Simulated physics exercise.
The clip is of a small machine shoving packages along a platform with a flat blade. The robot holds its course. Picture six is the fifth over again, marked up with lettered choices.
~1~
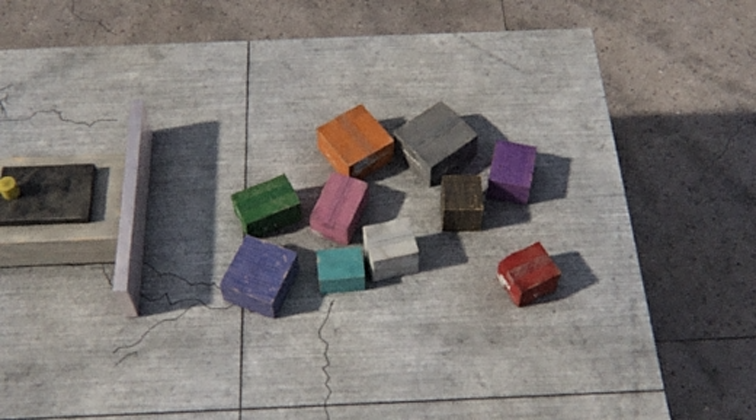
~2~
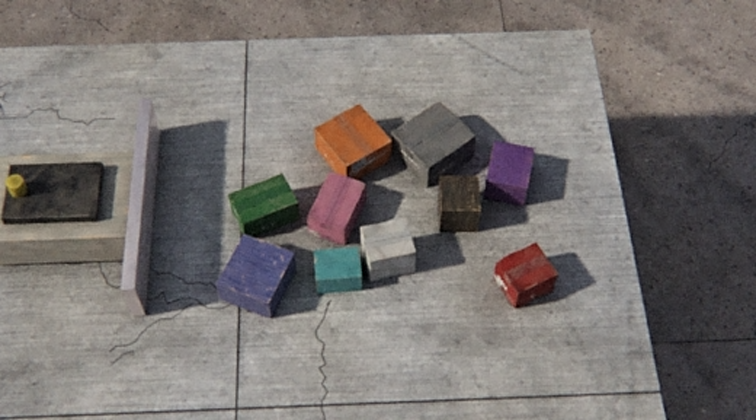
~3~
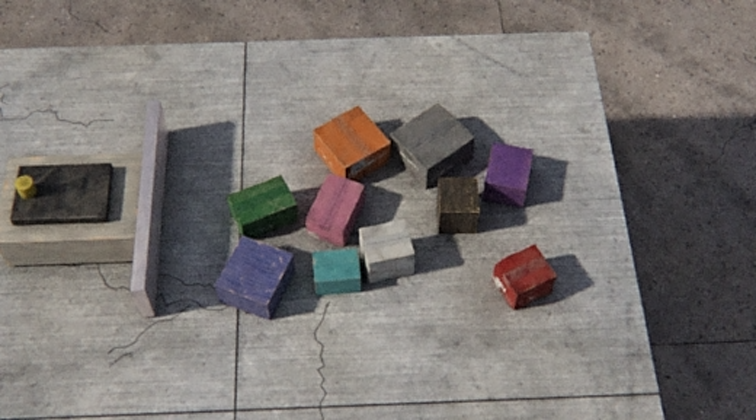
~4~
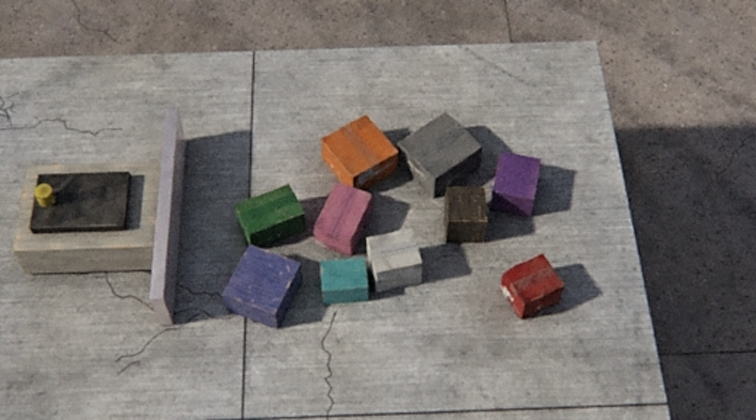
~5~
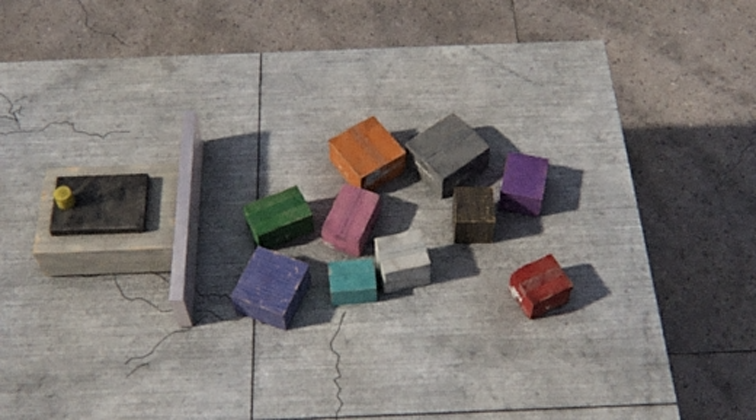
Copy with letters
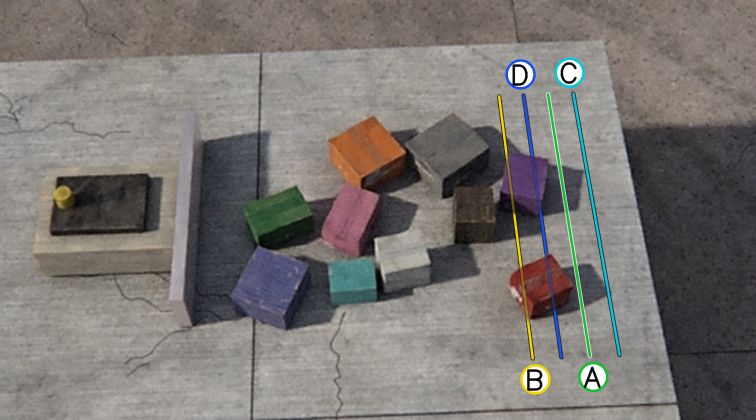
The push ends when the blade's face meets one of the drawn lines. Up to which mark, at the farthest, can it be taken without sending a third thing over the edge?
Up to line B.
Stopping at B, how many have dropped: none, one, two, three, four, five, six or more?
By then, one.
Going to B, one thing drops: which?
The purple crate goes over.
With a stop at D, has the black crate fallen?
Yes.
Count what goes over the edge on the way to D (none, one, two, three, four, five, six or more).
By then, three.
On the marked copy, A at (567, 215); B at (515, 217); C at (595, 214); D at (541, 216).
Following B. Soon after the start, robot (227, 198); turquoise crate (391, 281); blue crate (340, 280).
Later, robot (347, 194); purple crate (576, 179); red parcel (561, 292).
In the end, robot (438, 190); purple crate over the edge; black crate (634, 195); one fallen.
As for the rest, A drops six; C drops six; D drops three.
